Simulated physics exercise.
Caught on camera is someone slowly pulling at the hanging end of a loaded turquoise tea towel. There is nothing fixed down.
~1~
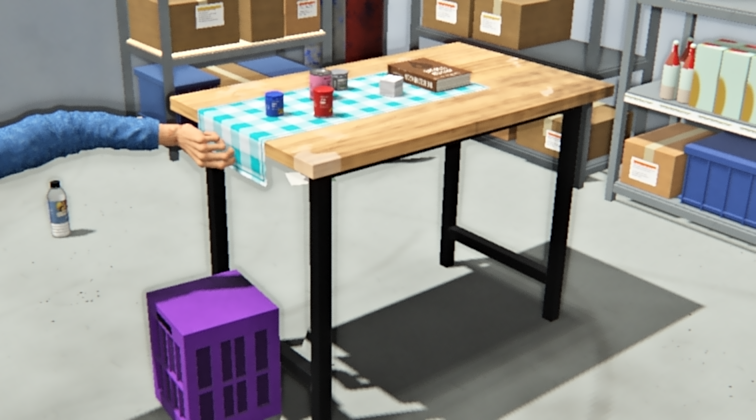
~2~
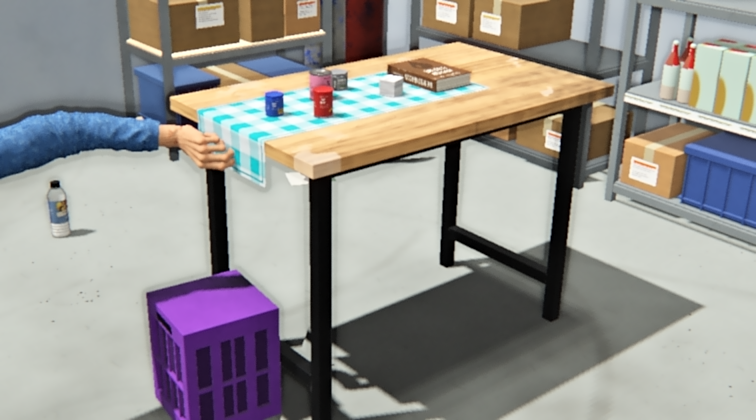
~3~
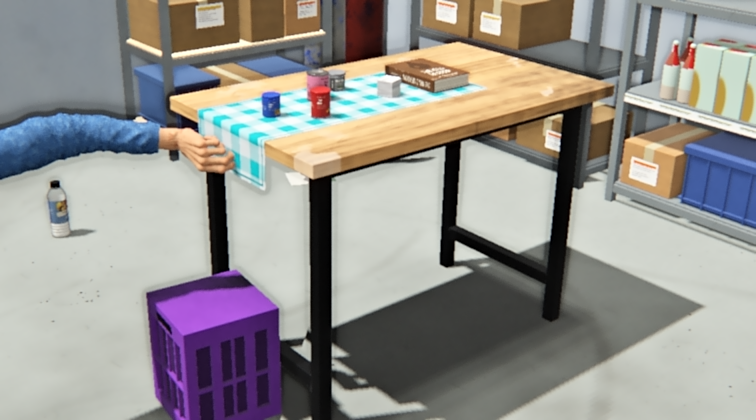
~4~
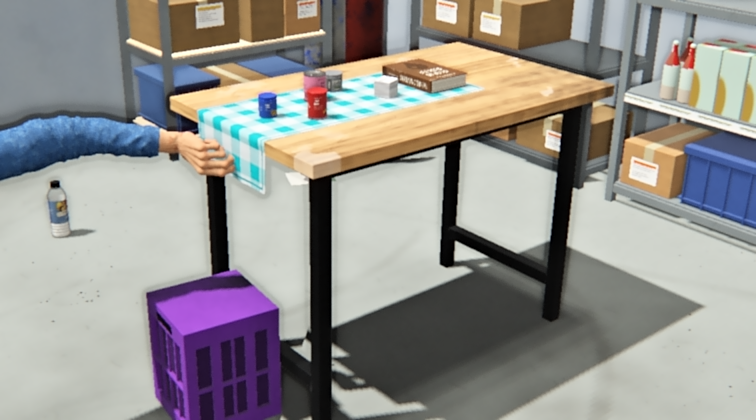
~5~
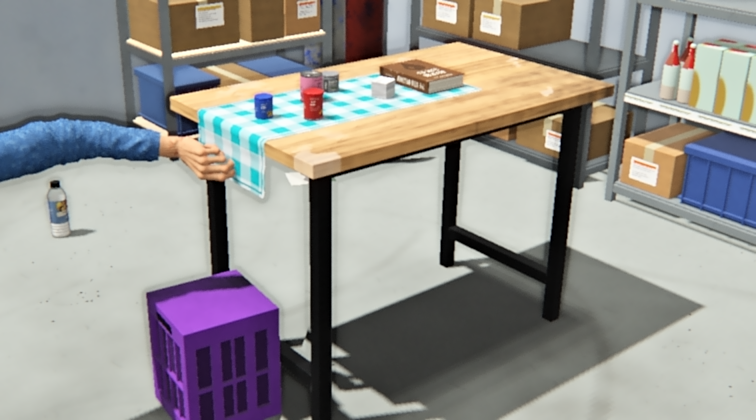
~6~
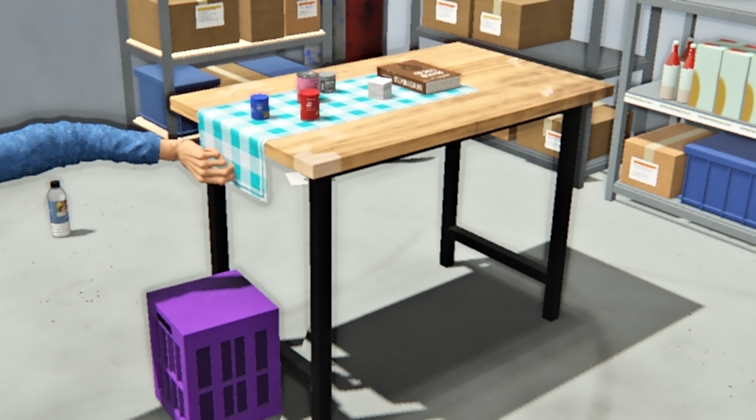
A hand in a blue sleeve, reaching in from the left, slowly pulls the hanging end of a turquoise checked cloth on a wooden table in a storeroom, seen from slightly above. On the cloth sit blue, red, pinkish and grey containers, a pale cube and a brown book, with a purple crate below. The cloth slides slightly leftward, carrying the objects along, while the camera stays still.
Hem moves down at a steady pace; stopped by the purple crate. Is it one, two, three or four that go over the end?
The number that falls is three.
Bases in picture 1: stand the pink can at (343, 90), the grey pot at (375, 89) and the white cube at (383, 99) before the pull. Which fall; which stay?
Pink can safe, grey pot safe, white cube safe.
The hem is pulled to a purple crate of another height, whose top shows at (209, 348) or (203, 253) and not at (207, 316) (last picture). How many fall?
Result: 4; 1.
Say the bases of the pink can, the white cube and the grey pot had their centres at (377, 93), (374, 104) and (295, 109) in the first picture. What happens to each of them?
Record - pink can retained; white cube retained; grey pot lost.
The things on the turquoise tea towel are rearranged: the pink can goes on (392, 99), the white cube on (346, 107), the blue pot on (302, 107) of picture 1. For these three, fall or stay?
Pink can: Safe. White cube: Lost. Blue pot: Lost.
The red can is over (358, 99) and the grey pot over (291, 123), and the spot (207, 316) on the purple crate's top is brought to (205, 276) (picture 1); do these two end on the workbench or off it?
Result: Red can still there, grey pot gone.
Soon after, hem near (232, 218); blue pot gone.
Then, hem near (233, 270); blue pot and red can gone.
At rest, hem on the crate; blue pot, red can and pink can gone. It carries off three.
